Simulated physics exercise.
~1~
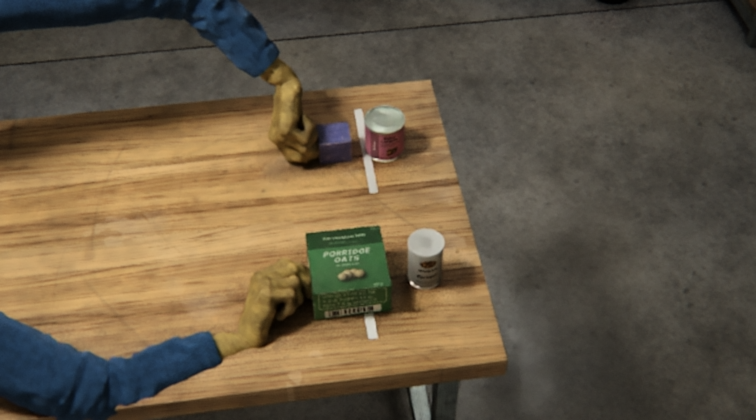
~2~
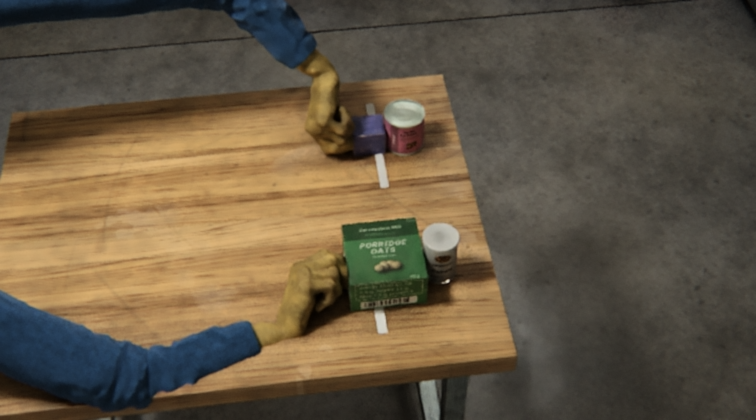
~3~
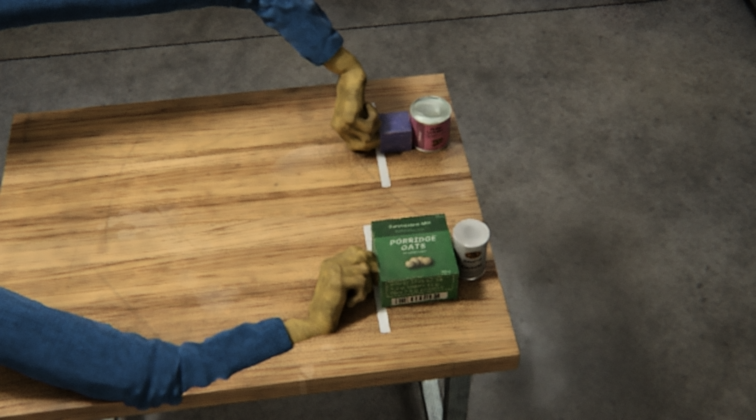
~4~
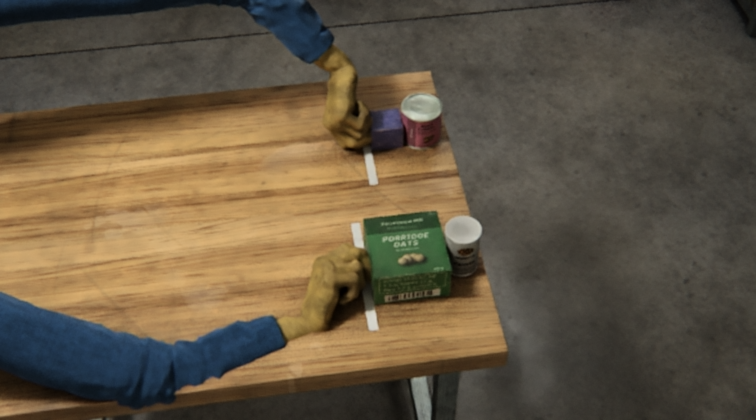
On a wooden table, gloved hands pushing a green oats box and blue block, nudging a white tin and pink pot rightward, both staying on top.
